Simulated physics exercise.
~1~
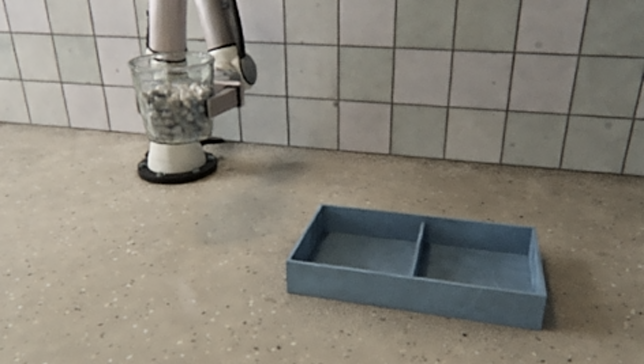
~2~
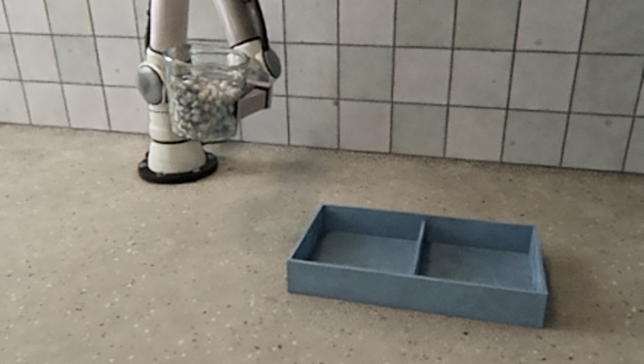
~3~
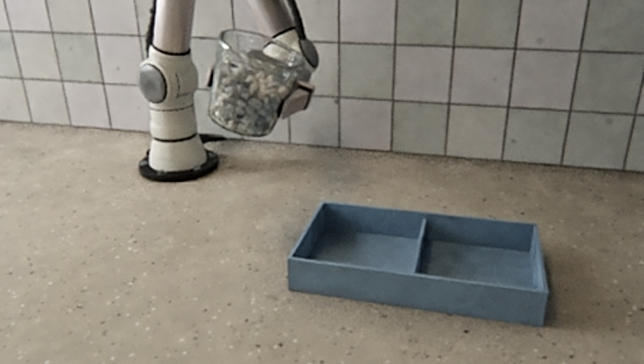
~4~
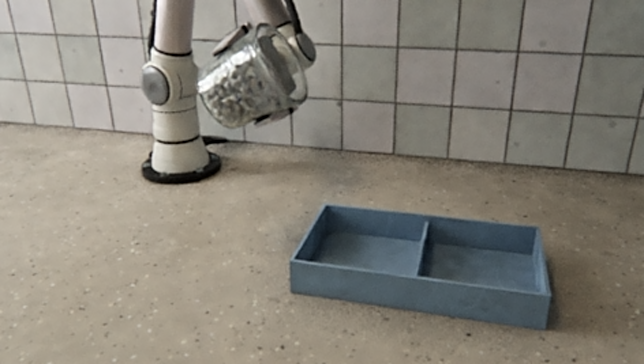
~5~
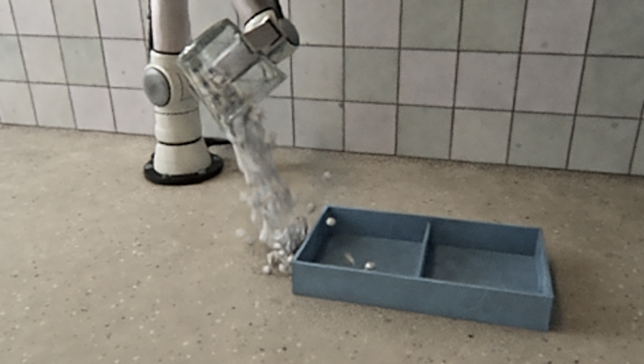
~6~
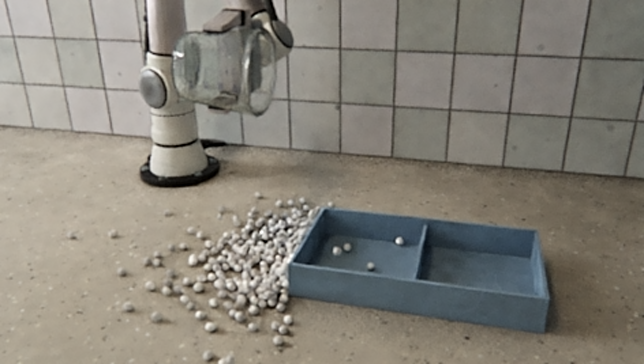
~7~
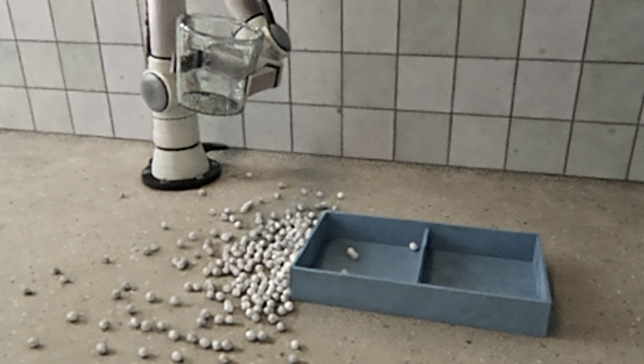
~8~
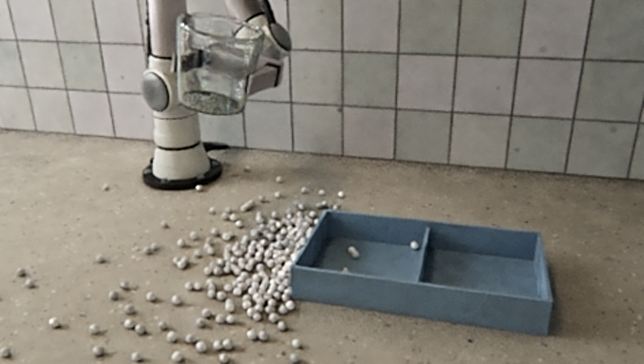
A robot arm swung a clear cup of small grey beads to the right and tipped it over, but nearly all of them spilled onto the table beside the blue divided box, with only a few landing inside before the cup tilted back.
